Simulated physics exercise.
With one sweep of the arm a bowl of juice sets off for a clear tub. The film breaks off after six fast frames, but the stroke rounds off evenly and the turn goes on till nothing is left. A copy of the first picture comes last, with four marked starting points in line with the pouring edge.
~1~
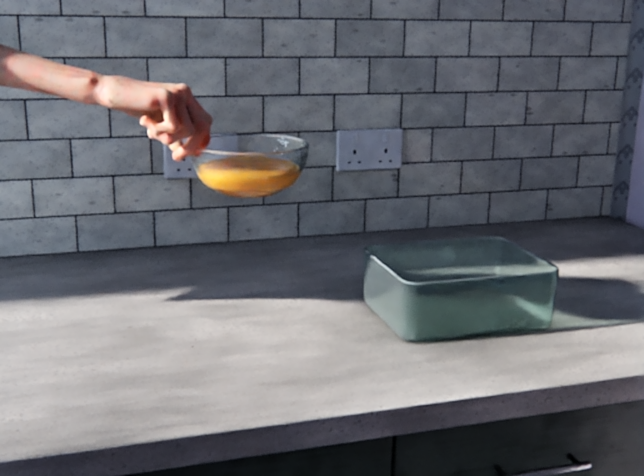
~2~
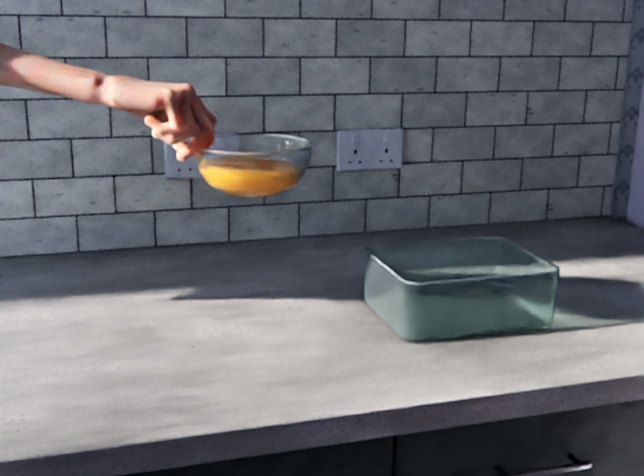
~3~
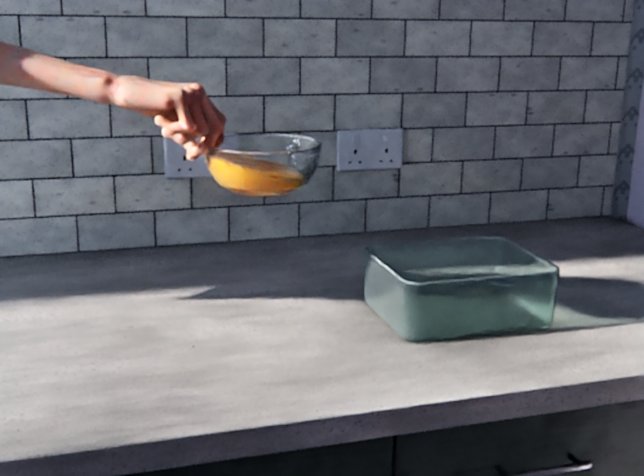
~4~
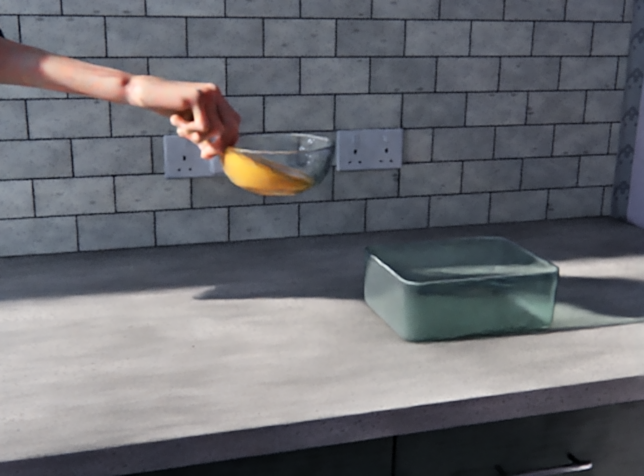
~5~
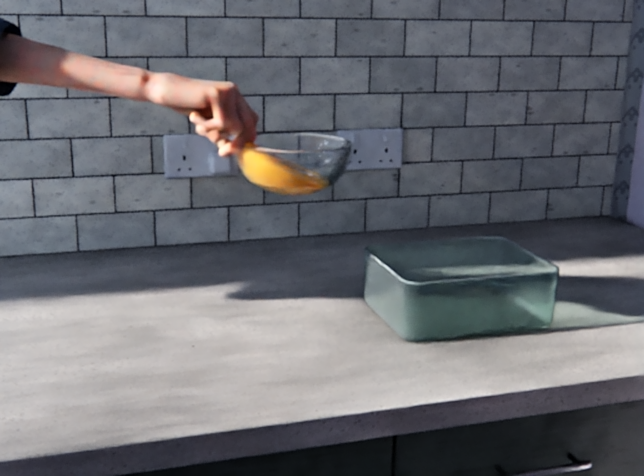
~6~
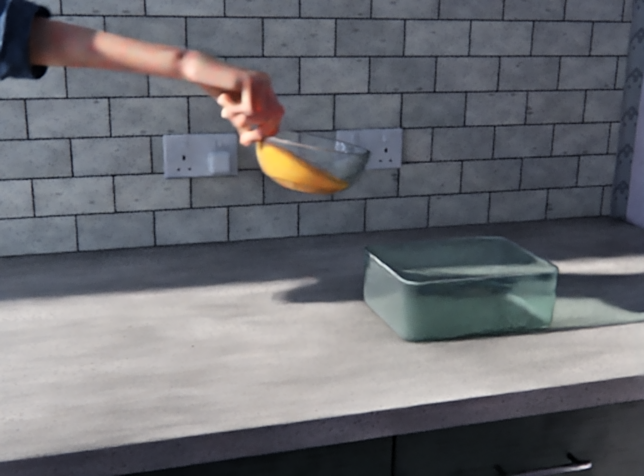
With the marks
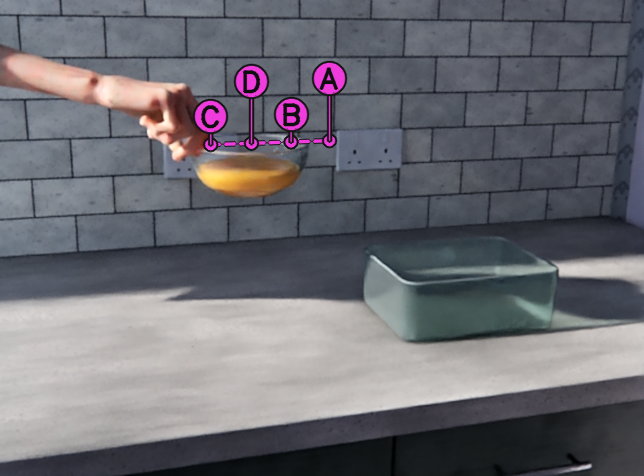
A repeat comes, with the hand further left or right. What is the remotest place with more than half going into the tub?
The limit is D.
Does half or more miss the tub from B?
No, that is safe.
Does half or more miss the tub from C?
Yes, that goes wrong.
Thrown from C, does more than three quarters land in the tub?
No, less.
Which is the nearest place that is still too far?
That is place C.
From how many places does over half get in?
Three.
In magenta, A at (329, 140); B at (291, 142); C at (210, 144); D at (251, 143).
Choosing A, about 89 % lands in the tub, 8 % falls short and 3 % goes beside or beyond.
Choosing B, about 76 % lands in the tub, 8 % falls short and 16 % goes beside or beyond.
Choosing C, about 32 % lands in the tub, 64 % falls short and 4 % goes beside or beyond.
Choosing D, about 69 % lands in the tub, 22 % falls short and 8 % goes beside or beyond.
